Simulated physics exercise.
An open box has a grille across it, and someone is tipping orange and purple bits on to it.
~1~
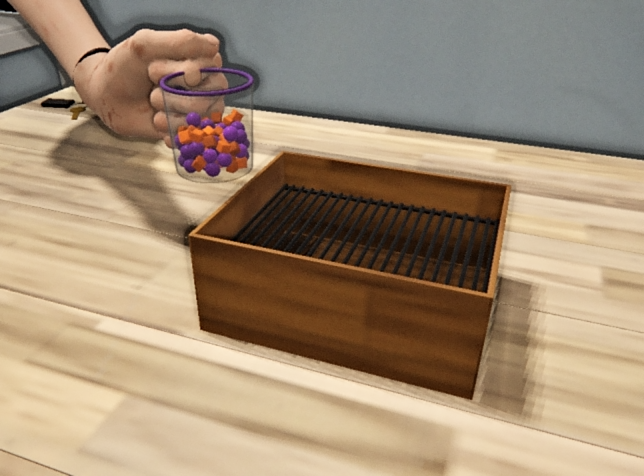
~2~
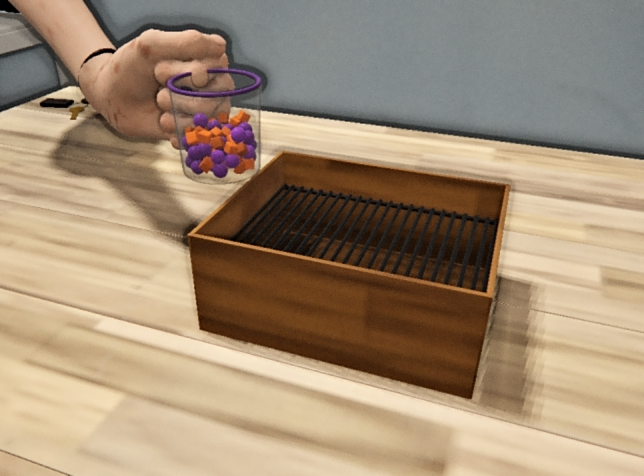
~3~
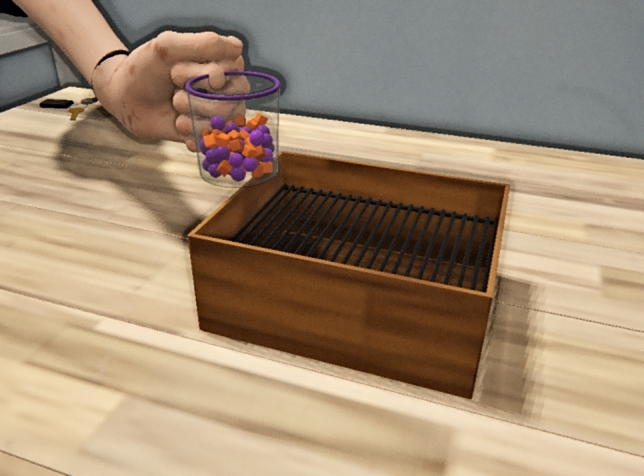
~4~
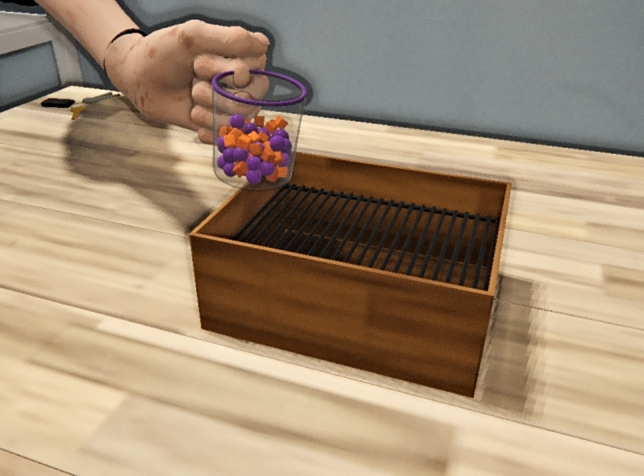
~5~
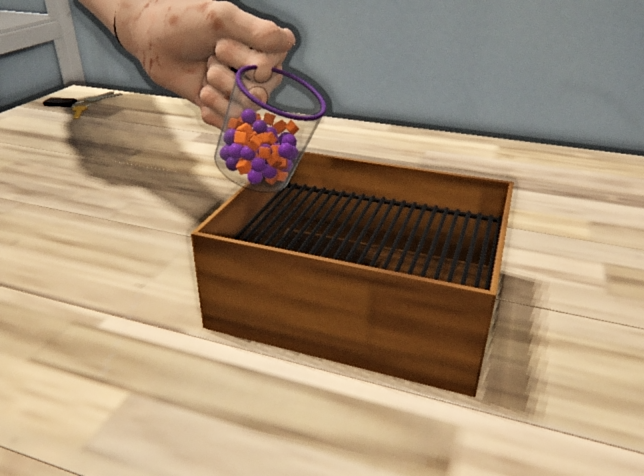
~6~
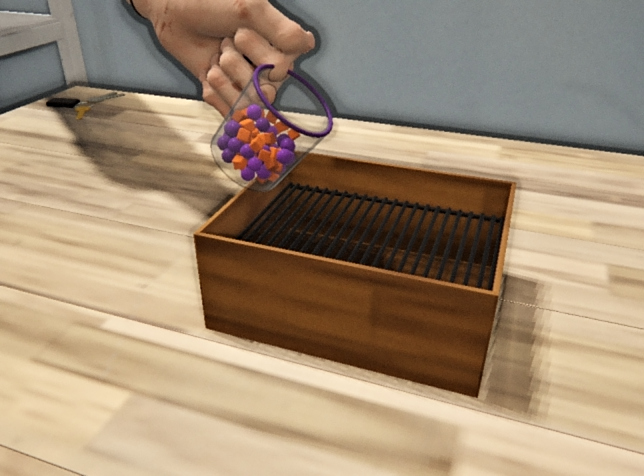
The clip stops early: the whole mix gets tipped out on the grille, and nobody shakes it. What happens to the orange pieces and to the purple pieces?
Note: Orange retained on grille; purple retained on grille.
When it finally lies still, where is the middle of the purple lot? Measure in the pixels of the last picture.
Roughly pixel (323, 226).
Then, 0.29 s past the last view, orange ones, all in the cup; purple ones, all in the cup.
Then, 0.59 s past the last view, orange ones, all in the cup; purple ones, nearly all in the cup, a stray few on or over the wires.
Then, 0.96 s past the last view, orange ones, a small part in the cup, nearly all on or over the wires; purple ones, all on or over the wires.
Finally, orange ones, all on the wires, none under the rack; purple ones, all on the wires, none under the rack.
